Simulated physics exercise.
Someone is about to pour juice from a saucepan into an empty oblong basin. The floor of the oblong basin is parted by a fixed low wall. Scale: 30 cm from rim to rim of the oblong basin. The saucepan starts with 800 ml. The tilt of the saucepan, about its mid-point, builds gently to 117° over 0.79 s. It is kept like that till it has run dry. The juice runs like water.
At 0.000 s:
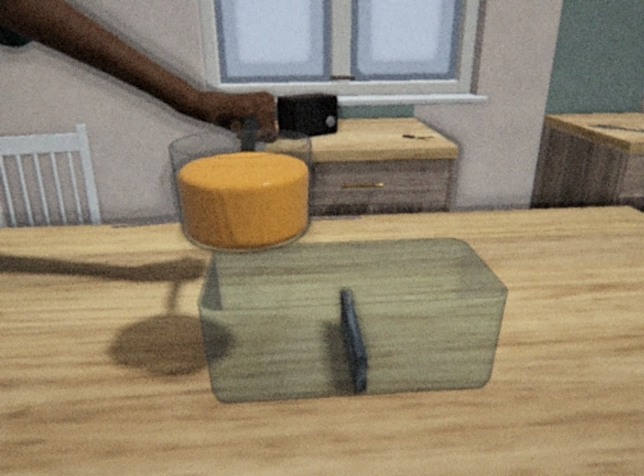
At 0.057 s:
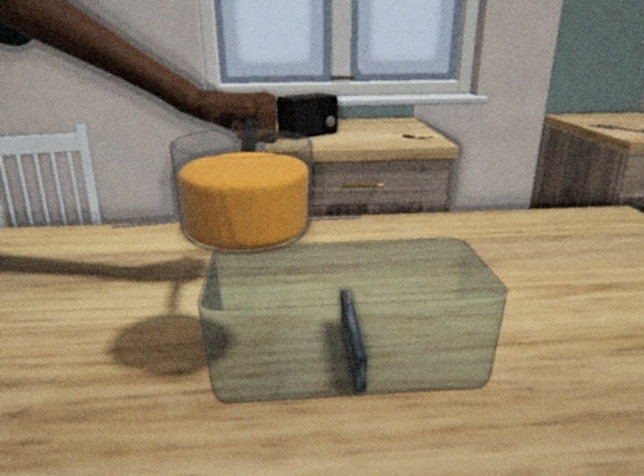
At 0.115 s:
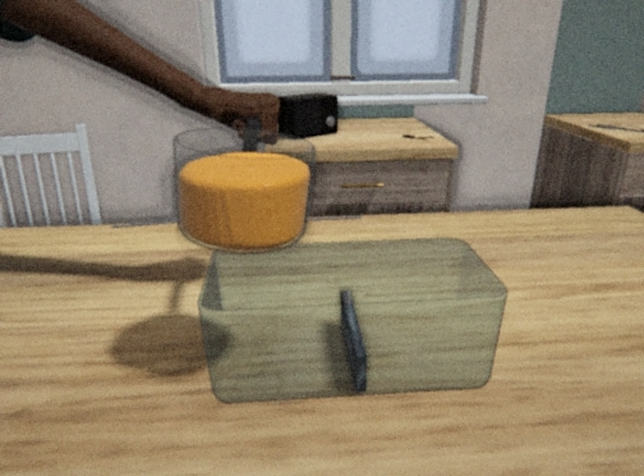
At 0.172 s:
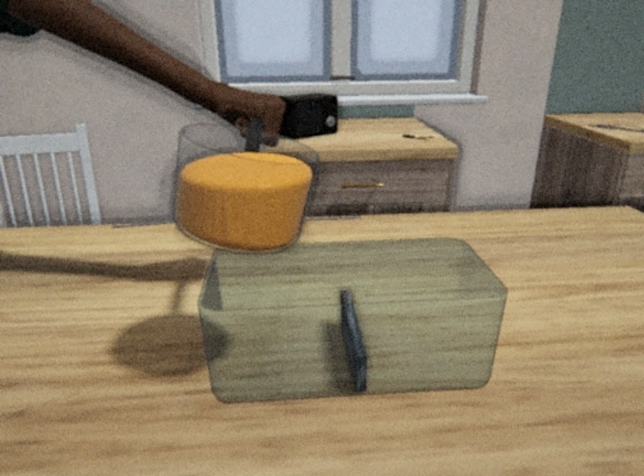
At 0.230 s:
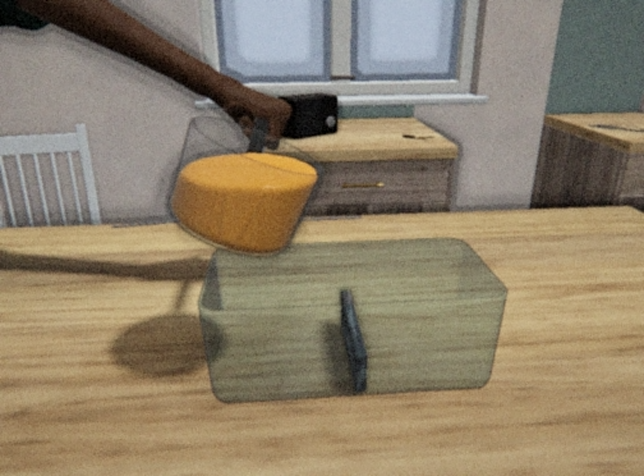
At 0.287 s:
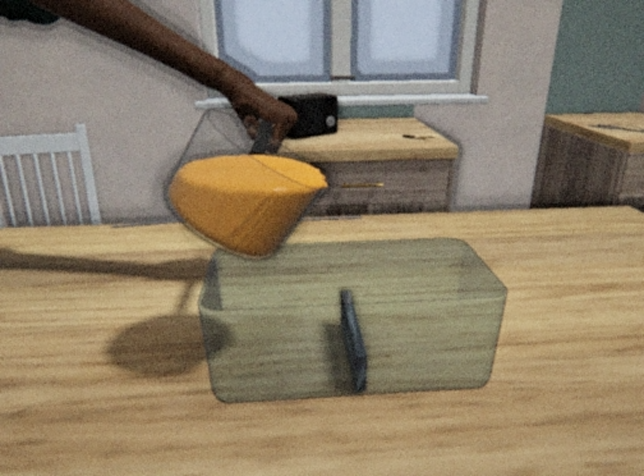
A hand tilts a clear saucepan of orange juice rightward above an empty oblong basin.
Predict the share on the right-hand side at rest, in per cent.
Roughly 48 per cent is past the wall.
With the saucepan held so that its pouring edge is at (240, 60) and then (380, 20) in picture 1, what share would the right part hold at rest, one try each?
In turn about 5 and 75 per cent.
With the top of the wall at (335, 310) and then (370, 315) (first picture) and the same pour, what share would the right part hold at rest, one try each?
First 70, then 20 per cent.
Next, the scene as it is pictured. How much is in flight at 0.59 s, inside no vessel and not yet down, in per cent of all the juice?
About 26 per cent.
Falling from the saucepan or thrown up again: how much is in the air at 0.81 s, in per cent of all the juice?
About 4 per cent.
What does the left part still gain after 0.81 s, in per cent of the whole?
About 7 per cent.
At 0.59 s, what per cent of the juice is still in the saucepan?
Near 36 in a hundred.
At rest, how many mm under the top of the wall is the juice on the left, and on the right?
Left about 26 mm, right about 26 mm.
By 0.59 s the tilt is 99° and 36 per cent is still to pour, 9 is left of the wall and 29 right of it.
By 0.81 s the tilt is 117° and 4 per cent is still to pour, 44 is left of the wall and 48 right of it.
By 1.04 s the tilt is 117° and 0 per cent is still to pour, 51 is left of the wall and 48 right of it.
By 1.29 s the tilt is 117° and 0 per cent is still to pour, 51 is left of the wall and 48 right of it.
At rest 51 per cent lies left of the wall, 48 right of it and 1 outside.
